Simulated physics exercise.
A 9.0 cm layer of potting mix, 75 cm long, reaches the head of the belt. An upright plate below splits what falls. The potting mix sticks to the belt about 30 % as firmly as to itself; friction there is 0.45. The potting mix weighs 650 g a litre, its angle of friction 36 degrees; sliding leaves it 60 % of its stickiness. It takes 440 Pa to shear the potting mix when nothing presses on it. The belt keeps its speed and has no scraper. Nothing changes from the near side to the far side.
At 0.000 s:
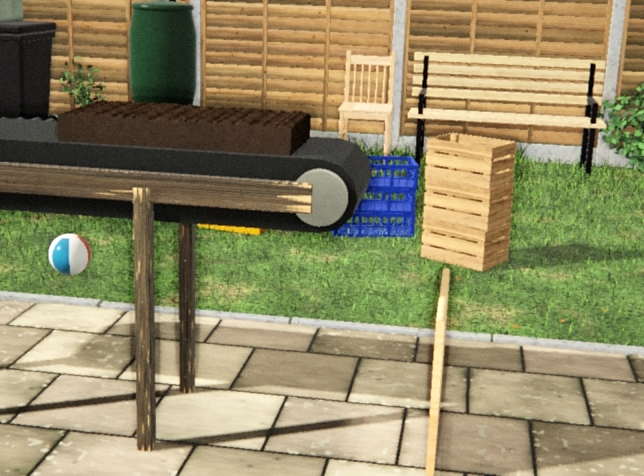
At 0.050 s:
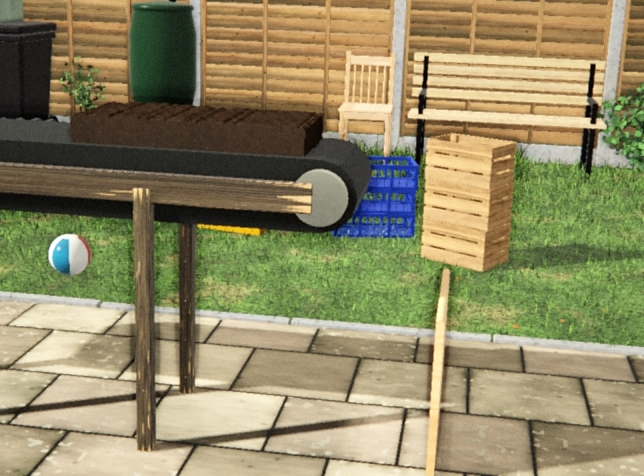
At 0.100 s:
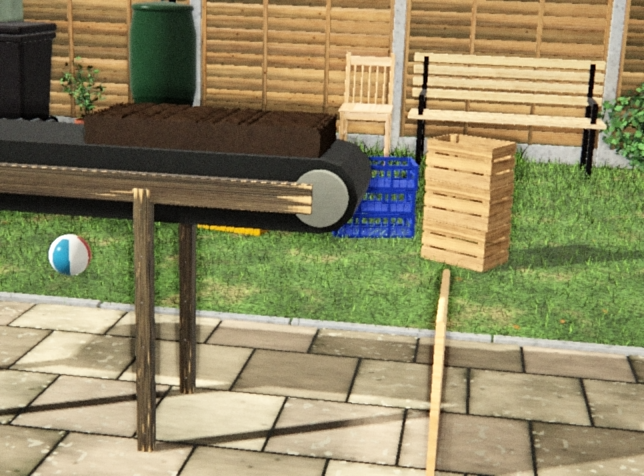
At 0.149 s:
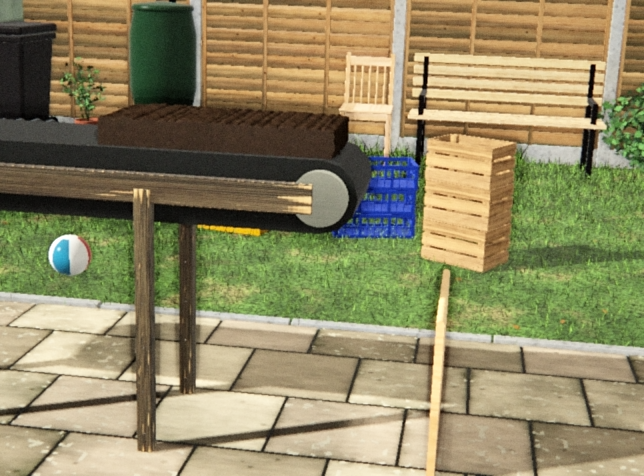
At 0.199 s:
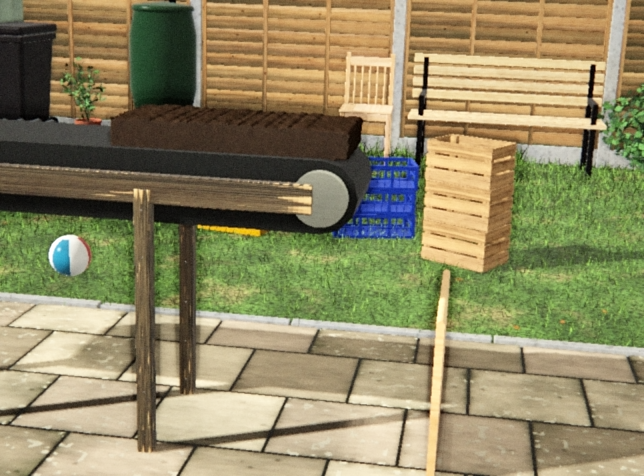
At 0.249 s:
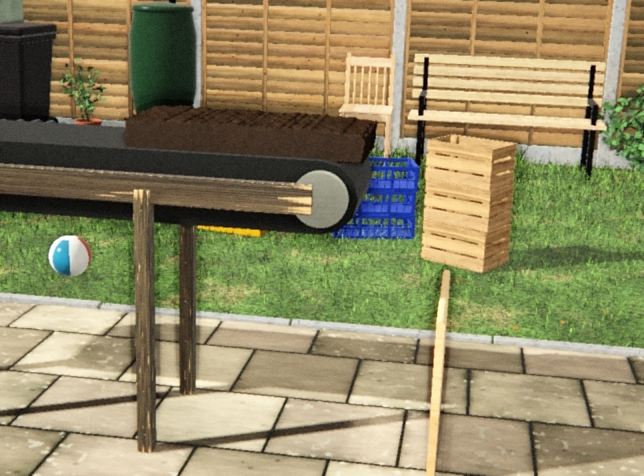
Dark slab of potting mix riding right along a black conveyor belt, its front edge passing over the end roller in one piece.
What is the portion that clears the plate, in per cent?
The portion that clears the plate is near 14 %.
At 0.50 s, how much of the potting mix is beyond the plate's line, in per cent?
About 0 %.
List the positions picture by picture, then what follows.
In the first frame, foremost bit of the potting mix at (291, 143).
In the second frame, foremost bit of the potting mix at (305, 144).
In the third frame, foremost bit of the potting mix at (319, 146).
In the fourth frame, foremost bit of the potting mix at (334, 147), 4 % of it past the top of the roller, in one piece.
In the fifth frame, foremost bit of the potting mix at (349, 137), 10 % of it past the top of the roller, in one piece.
In the sixth frame, foremost bit of the potting mix at (364, 143), 16 % of it past the top of the roller, in one piece.
After 0.50 s, 0 % is beyond the plate's line.
After 0.80 s, 5 % is beyond the plate's line.
After 1.09 s, 10 % is beyond the plate's line.
After 1.39 s, 14 % is beyond the plate's line.
After 2.62 s, 14 % is beyond the plate's line.
